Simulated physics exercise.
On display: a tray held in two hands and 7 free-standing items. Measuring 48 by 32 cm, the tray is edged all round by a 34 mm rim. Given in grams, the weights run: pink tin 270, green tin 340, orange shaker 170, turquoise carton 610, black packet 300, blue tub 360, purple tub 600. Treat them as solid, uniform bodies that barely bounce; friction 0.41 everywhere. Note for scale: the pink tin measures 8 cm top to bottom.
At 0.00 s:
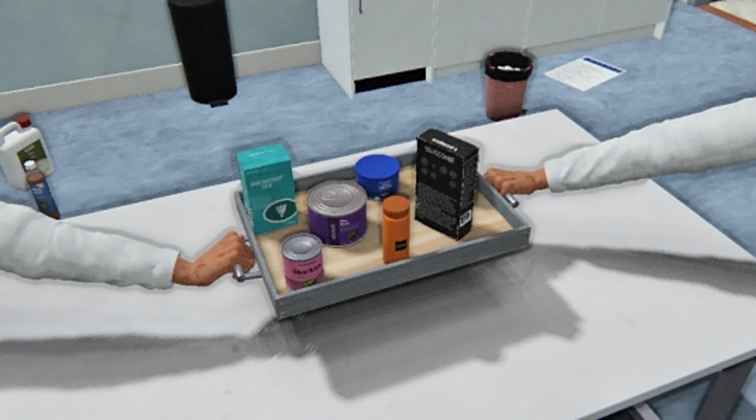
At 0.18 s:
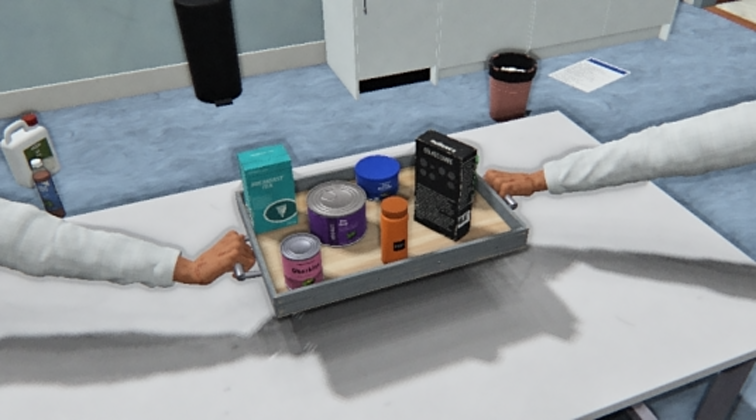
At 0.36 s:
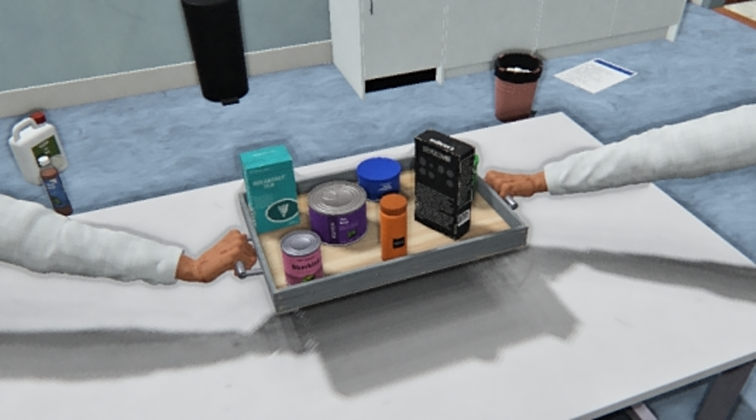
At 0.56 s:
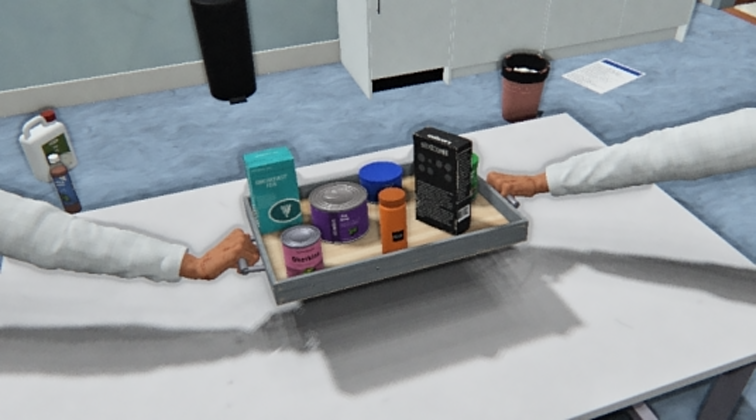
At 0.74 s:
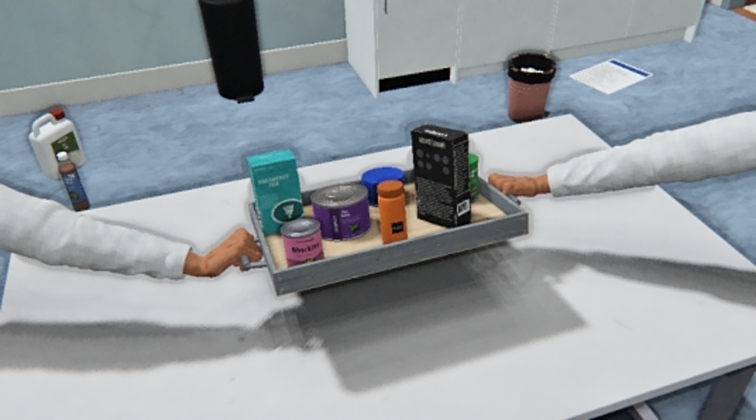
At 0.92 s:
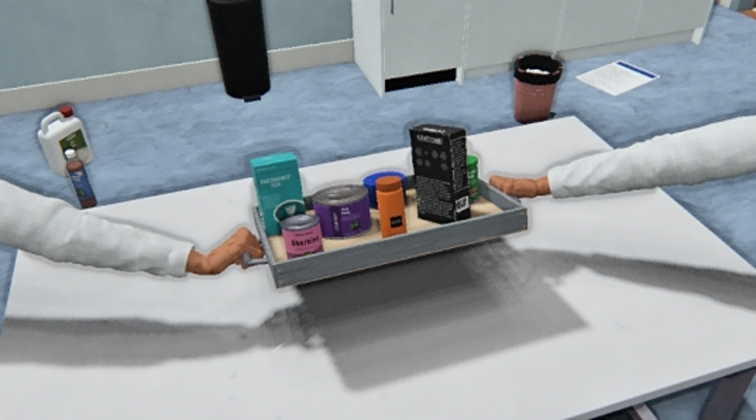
In a room with a blue floor, a white table is seen from above, with a bin, a paper and bottles beyond it. Two white-sleeved hands grip a grey-rimmed tray holding a turquoise carton and pink tin at left, purple and blue tubs and an orange shaker mid-tray, and a black packet at right. The tray gradually tilts far edge down, a green tin showing behind the packet, as the camera drifts slightly.
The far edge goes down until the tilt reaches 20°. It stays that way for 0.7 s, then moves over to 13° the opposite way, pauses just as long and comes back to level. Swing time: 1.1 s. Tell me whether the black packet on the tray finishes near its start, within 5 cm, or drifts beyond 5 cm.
It stays anchored.
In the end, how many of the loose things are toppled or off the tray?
1 of them.
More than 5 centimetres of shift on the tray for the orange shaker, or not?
In the end the orange shaker has moved.
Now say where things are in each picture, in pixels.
In the first picture, tray level; black packet (445, 186); pink tin (303, 264).
In the second picture, tray level; orange shaker (395, 233); turquoise carton (269, 190).
In the third picture, tilt 2°, far edge down; blue tub (379, 180); purple tub (338, 213).
In the fourth picture, tilt 7°, far edge down; pink tin (303, 254).
In the fifth picture, tilt 13°, far edge down; orange shaker (393, 217); turquoise carton (277, 192).
In the sixth picture, tilt 17°, far edge down; black packet (440, 176).
After 1.72 s, tilt 20°, far edge down; orange shaker on its side.
After 2.42 s, tilt 5°, far edge down; orange shaker on its side.
After 3.32 s, tilt 13°, near edge down; orange shaker on its side.
At rest (5.2 s), tipped over on the tray, orange shaker; the other 6 in place, give or take 5 cm. In the last view, black packet near (447, 190).
